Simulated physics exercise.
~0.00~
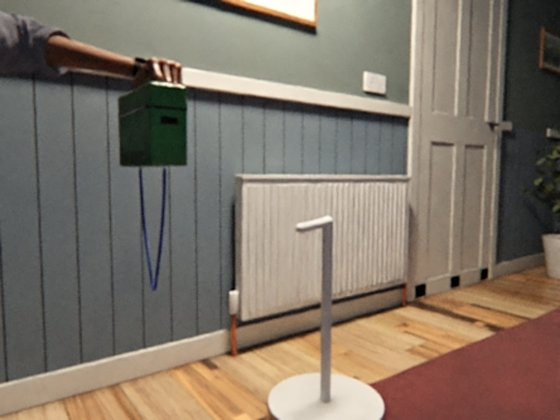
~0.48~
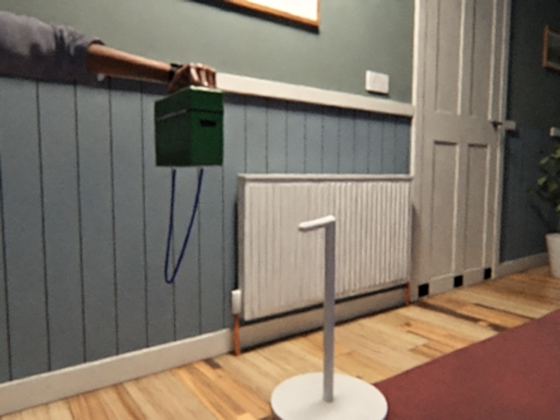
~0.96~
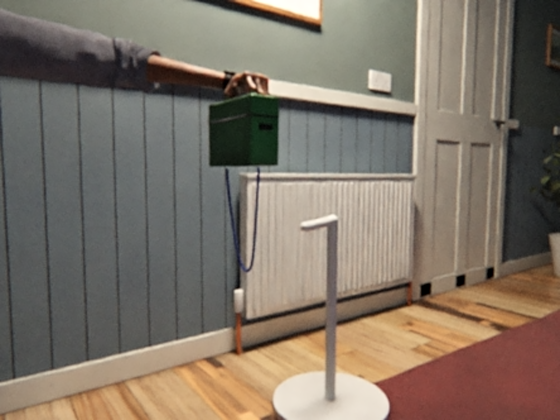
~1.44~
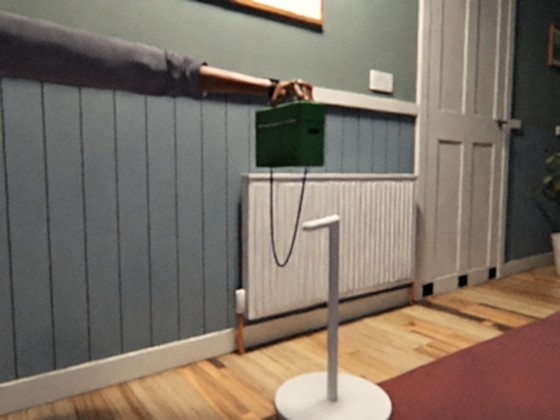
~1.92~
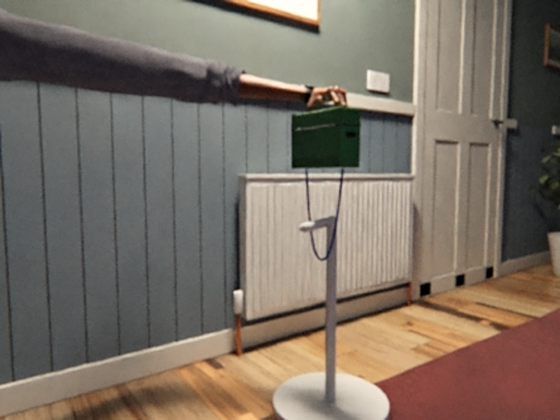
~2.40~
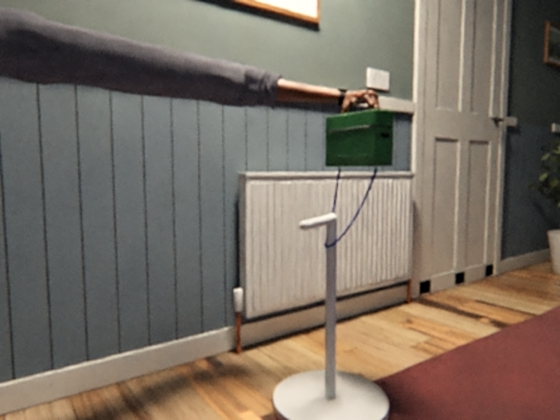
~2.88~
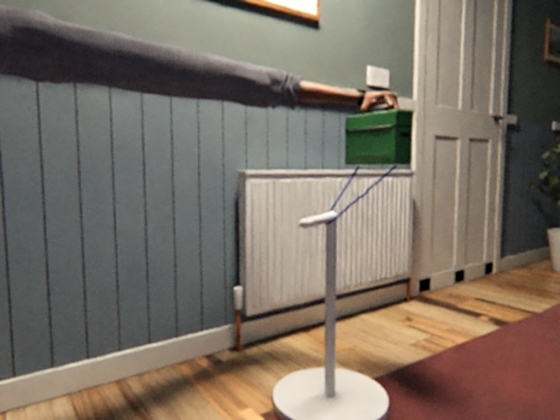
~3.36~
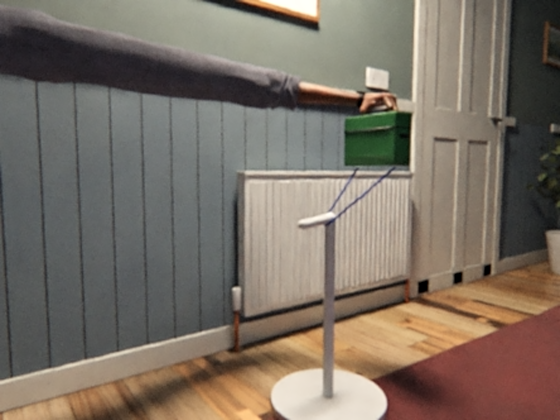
In the video, an outstretched arm carries a green case with a dangling blue loop rightward past a white hooked post in a panelled room. The loop catches on the post and pulls tight, and the hand stops with the case held just beyond it.
